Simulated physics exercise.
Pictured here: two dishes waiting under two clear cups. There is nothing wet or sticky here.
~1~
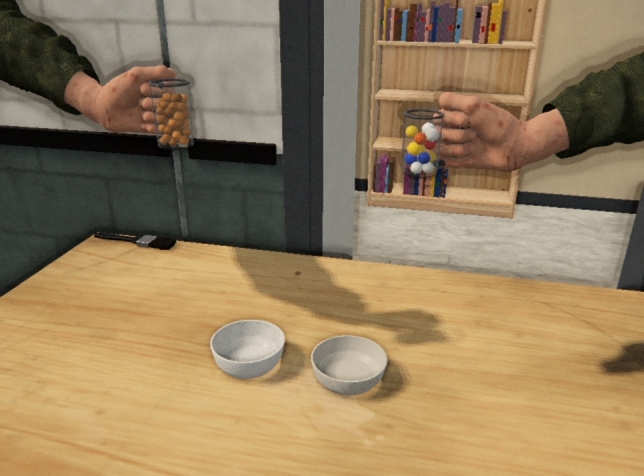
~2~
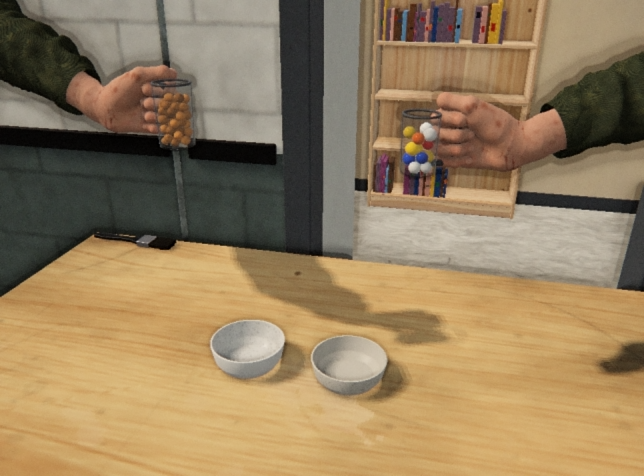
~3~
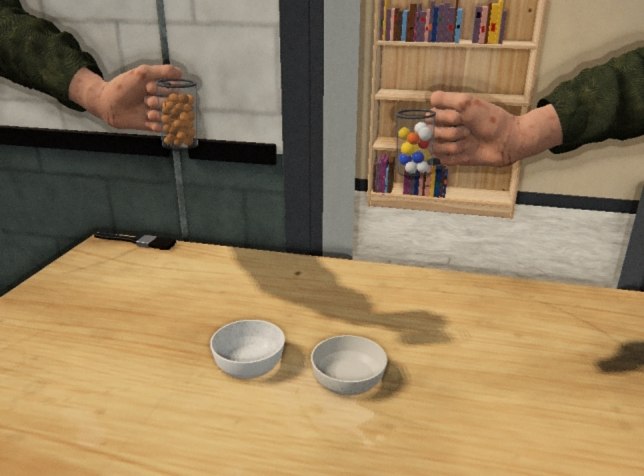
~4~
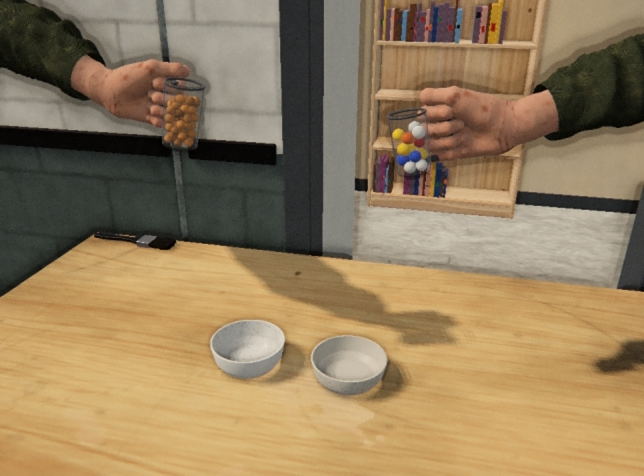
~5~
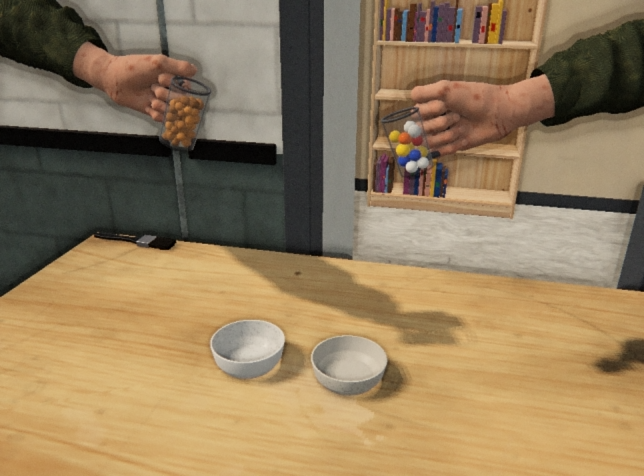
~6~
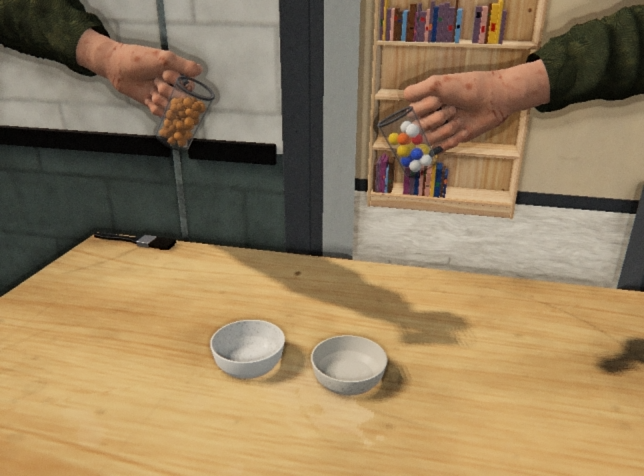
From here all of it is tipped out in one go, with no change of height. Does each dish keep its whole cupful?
My prediction: Left: Spillage. Right: Spillage.
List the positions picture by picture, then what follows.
The first frame shows left dish (235, 364), empty; left cup (173, 114), holding roasted chickpeas, high above its dish; right dish (342, 384), empty; right cup (422, 144), holding glass marbles, high above its dish.
The second frame shows left cup (175, 114), upright; right cup (420, 143), upright.
The third frame shows left cup (178, 115), tipped 3°; right cup (415, 143), tipped 3°.
The fourth frame shows left cup (182, 115), tipped 11°; right cup (411, 143), tipped 11°.
The fifth frame shows left cup (184, 115), tipped 21°; right cup (409, 143), tipped 21°.
The sixth frame shows left dish (235, 364); left cup (184, 115), tipped 30°; right dish (342, 384); right cup (409, 143), tipped 30°.
Then, 0.32 s later than the last frame, left, every one still in the cup; right, every one still in the cup.
Then, 0.73 s later than the last frame, left, every one still in the cup; right, every one still in the cup.
Then, 1.16 s later than the last frame, left, the larger part still in the cup, about a tenth in the air; right, roughly half still in the cup, roughly half in the air.
When it is over, left, the larger part in the dish, about a tenth outside the dish; right, roughly a quarter in the dish, the larger part outside the dish.
